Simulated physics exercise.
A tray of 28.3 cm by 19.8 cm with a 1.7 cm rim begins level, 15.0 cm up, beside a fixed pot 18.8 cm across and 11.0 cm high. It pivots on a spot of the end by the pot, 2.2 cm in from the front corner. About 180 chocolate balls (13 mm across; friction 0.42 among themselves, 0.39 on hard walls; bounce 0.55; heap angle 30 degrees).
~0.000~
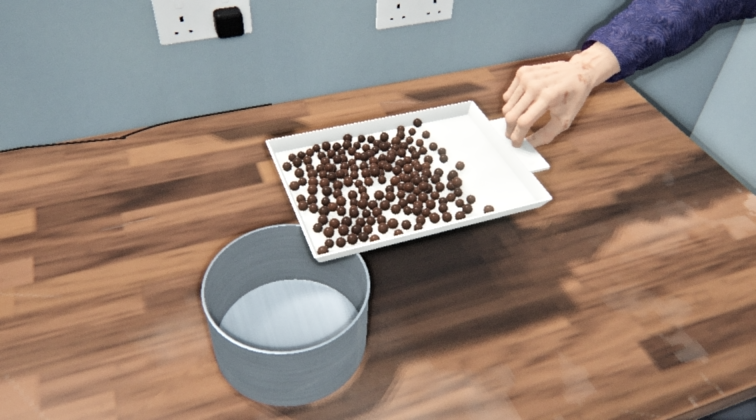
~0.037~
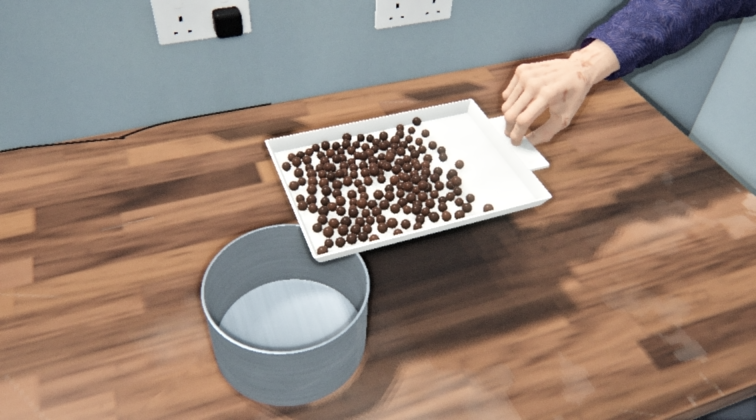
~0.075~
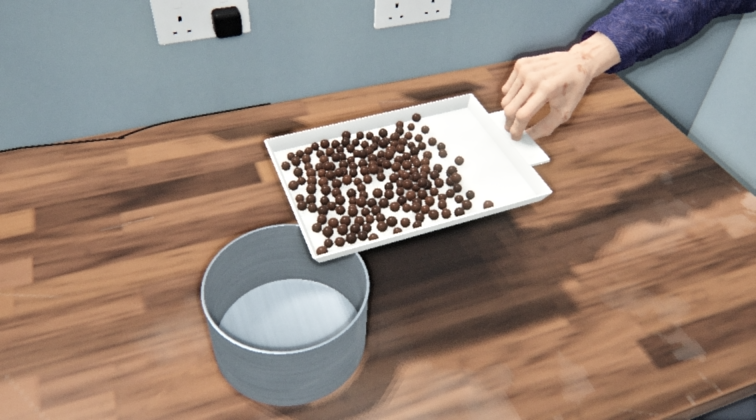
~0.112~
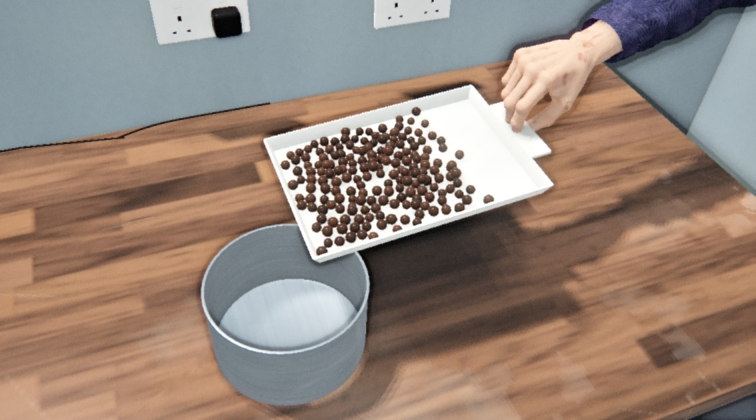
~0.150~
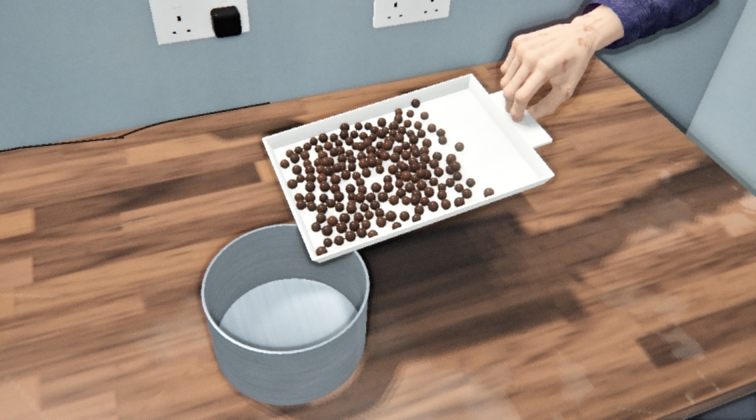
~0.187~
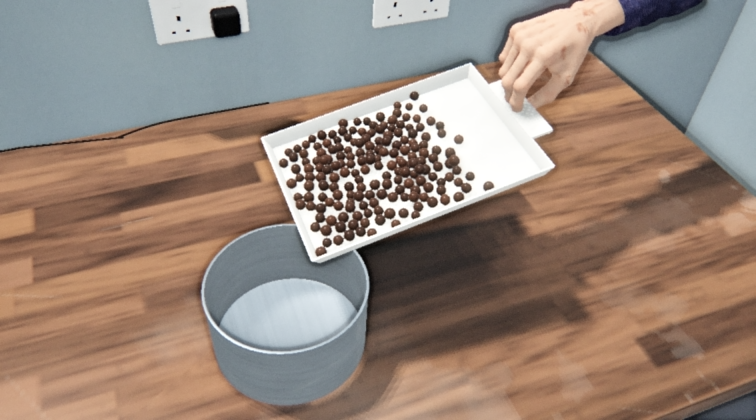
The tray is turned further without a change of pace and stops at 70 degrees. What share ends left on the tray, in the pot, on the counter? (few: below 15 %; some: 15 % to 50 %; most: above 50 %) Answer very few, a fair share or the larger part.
Tray: Very few, pot: The larger part, counter: A fair share.
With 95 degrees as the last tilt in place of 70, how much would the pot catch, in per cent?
Then about 75 per cent.
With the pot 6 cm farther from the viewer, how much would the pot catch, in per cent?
In that case some 85 per cent.
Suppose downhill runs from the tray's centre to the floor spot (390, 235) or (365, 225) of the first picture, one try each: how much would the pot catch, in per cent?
Some 70 and 95 per cent.
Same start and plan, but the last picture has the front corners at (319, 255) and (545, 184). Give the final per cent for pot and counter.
Pot 65, counter 35.
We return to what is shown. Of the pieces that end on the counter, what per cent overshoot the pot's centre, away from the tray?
Roughly 90 per cent.
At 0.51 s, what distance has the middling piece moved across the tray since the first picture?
About 3 cm.
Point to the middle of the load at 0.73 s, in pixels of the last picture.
At about (302, 186).
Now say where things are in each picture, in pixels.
The first picture shows tray tilt 0 degrees, front corners at (320, 251) and (543, 196); middle of the pieces at (382, 180); pot at (287, 283).
The second picture shows tray tilt 1 degrees, front corners at (319, 251) and (543, 194); middle of the pieces at (382, 180).
The third picture shows tray tilt 2 degrees, front corners at (319, 251) and (543, 189); middle of the pieces at (381, 177).
The fourth picture shows tray tilt 5 degrees, front corners at (318, 252) and (544, 182), lowest corner left front; middle of the pieces at (381, 174).
The fifth picture shows tray tilt 8 degrees, front corners at (317, 252) and (545, 173), lowest corner left front; middle of the pieces at (380, 170).
The sixth picture shows tray tilt 11 degrees, front corners at (317, 253) and (545, 164), lowest corner left front; middle of the pieces at (379, 166); pot at (286, 283). Its pace works out near 90 degrees a second.
After 0.51 s, tilt 40 degrees; the tray holds 100 %, the pot 0 %.
After 0.73 s, tilt 60 degrees; the tray holds 90 %, the pot 0 %.
After 1.06 s, tilt 70 degrees; the tray holds 20 %, the pot 50 %.
By 2.5 s all is still; tray 0 %, pot 75 %, counter 25 %.
